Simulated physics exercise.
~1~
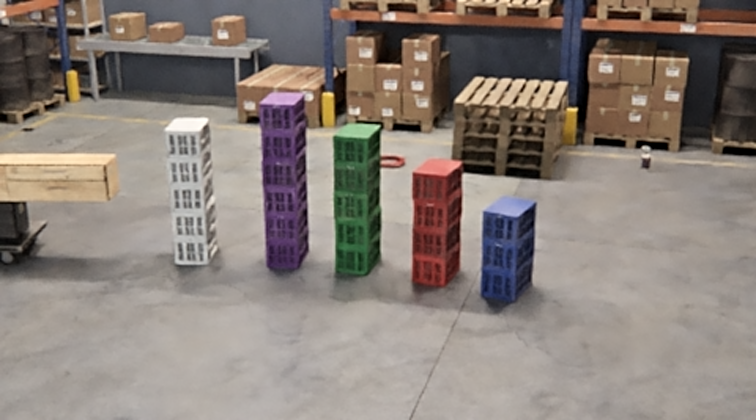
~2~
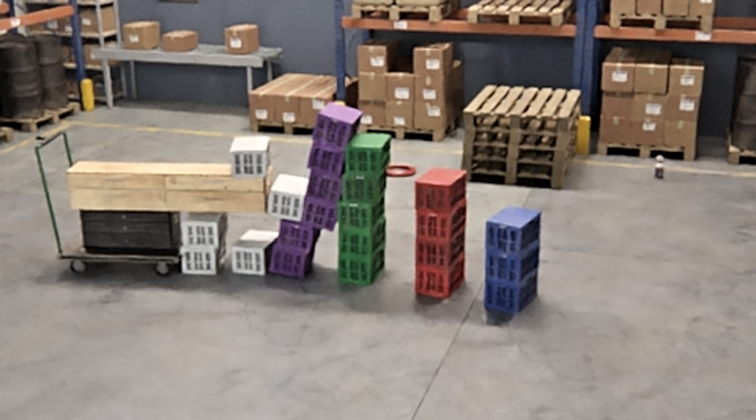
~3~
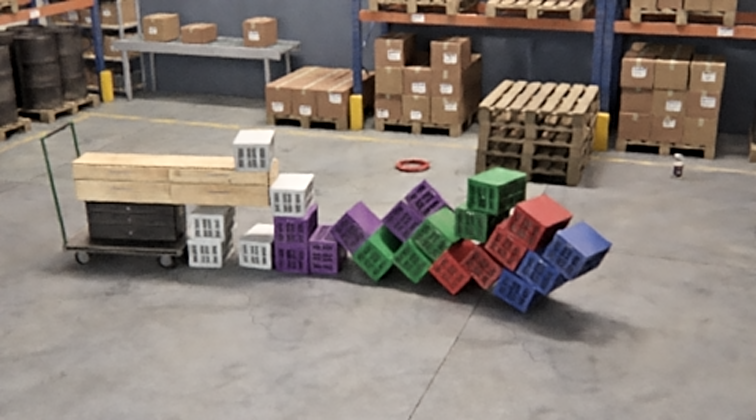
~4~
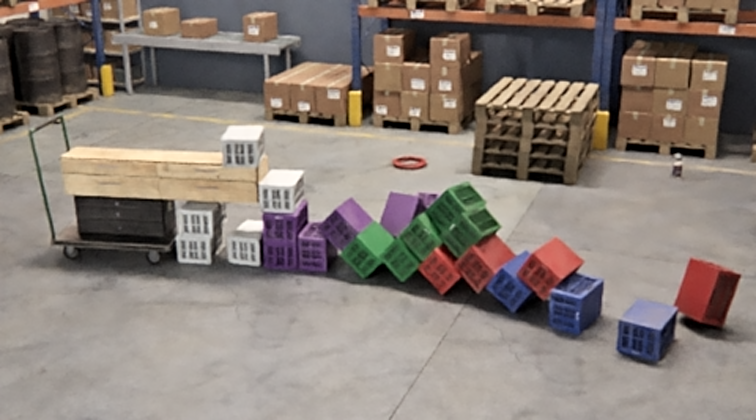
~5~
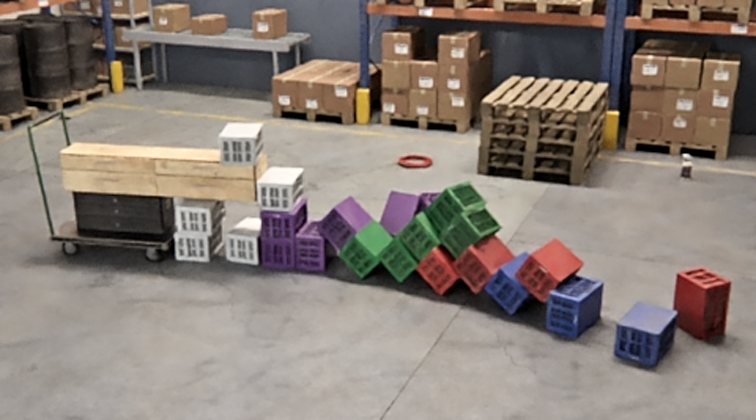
The footage shows a trolley carrying a long wooden case rolling right into a white stack of crates in a warehouse, toppling the purple, green, red and blue stacks in turn, until the crates settle in a leaning heap, with a red and a blue crate lying apart at right.
